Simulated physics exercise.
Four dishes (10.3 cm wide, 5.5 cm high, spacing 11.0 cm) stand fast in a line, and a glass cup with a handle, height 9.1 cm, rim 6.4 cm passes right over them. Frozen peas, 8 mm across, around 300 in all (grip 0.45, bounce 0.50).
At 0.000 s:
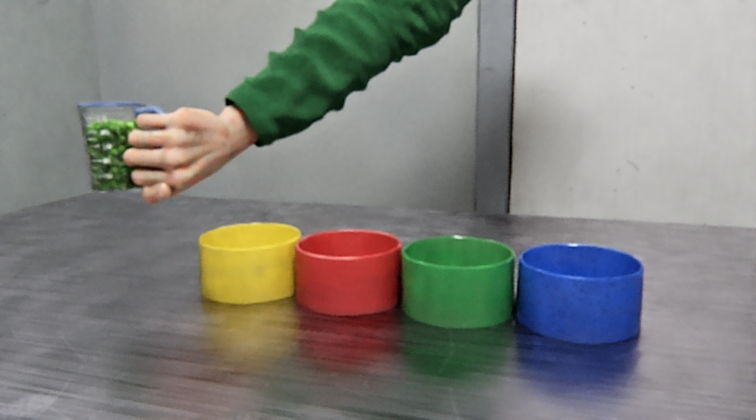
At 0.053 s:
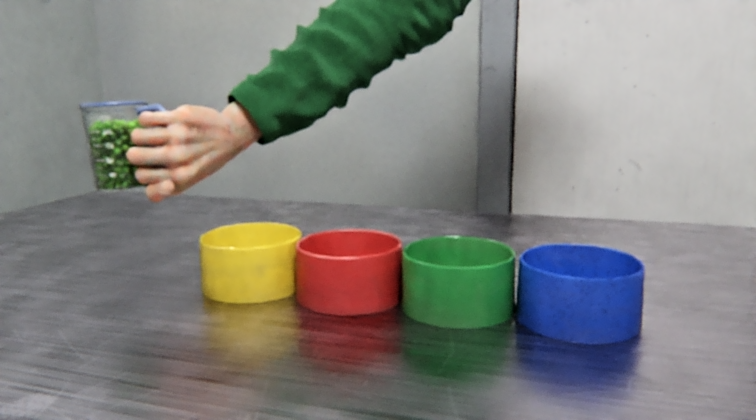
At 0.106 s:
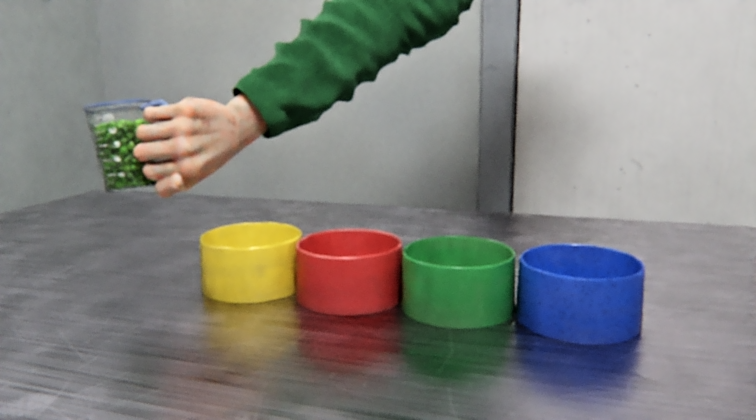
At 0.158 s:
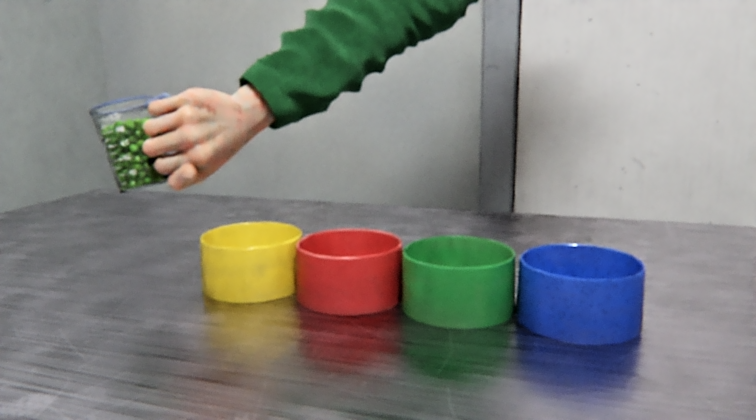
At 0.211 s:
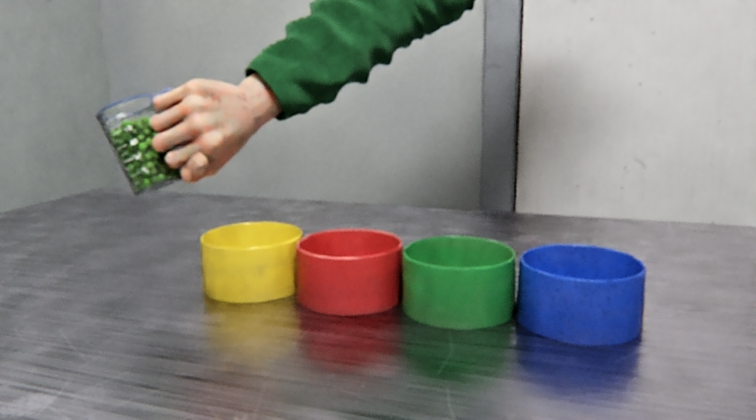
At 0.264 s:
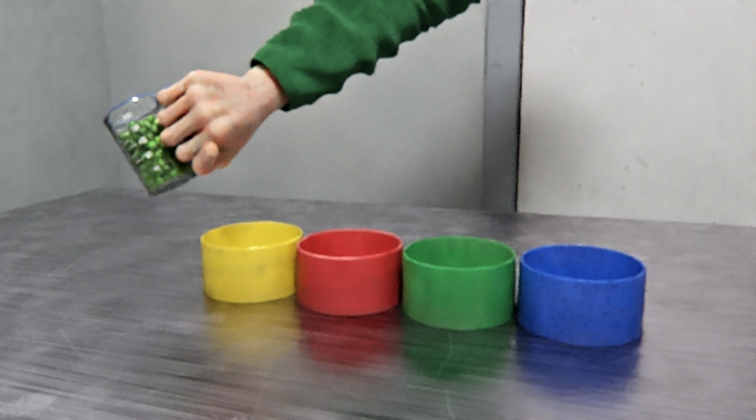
A hand in a green knitted-looking sleeve, reaching in from the top, holds a clear cup of green peas at the upper left, moves it slightly rightward and steadily tilts it, its rim leaning left. Below and to the right, yellow, red, green and blue dishes stand still in a row on a dark, streaked tabletop. Pale grey walls with a darker upright strip stand behind, seen from slightly above by a still camera.
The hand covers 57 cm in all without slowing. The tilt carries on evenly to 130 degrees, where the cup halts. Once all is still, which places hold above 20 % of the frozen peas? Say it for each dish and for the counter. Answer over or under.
Red: Under, blue: Under, green: Under, yellow: Over, counter: Under.
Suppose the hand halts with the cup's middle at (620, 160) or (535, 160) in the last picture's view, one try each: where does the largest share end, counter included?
The winner: Yellow; yellow.
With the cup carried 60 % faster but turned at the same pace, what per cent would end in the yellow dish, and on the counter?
Then: Yellow 0, counter 10.
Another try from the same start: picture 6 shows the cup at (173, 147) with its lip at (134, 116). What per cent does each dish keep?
Red 10; blue 20; green 60; yellow 0.
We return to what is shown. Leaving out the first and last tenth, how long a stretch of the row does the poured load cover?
About 7 cm.
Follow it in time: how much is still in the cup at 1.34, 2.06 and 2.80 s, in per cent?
In turn: 0, 0, 0.
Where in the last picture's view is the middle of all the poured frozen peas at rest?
Around (257, 269).
After 1.34 s, tilt 130 degrees; cup holds 0 %, yellow 90 %.
After 2.06 s, tilt 130 degrees; cup holds 0 %, yellow 90 %.
After 2.80 s, tilt 130 degrees; cup holds 0 %, yellow 90 %.
By 3.1 s all is still; red 0 %, blue 0 %, green 0 %, yellow 90 %, counter 5 %.
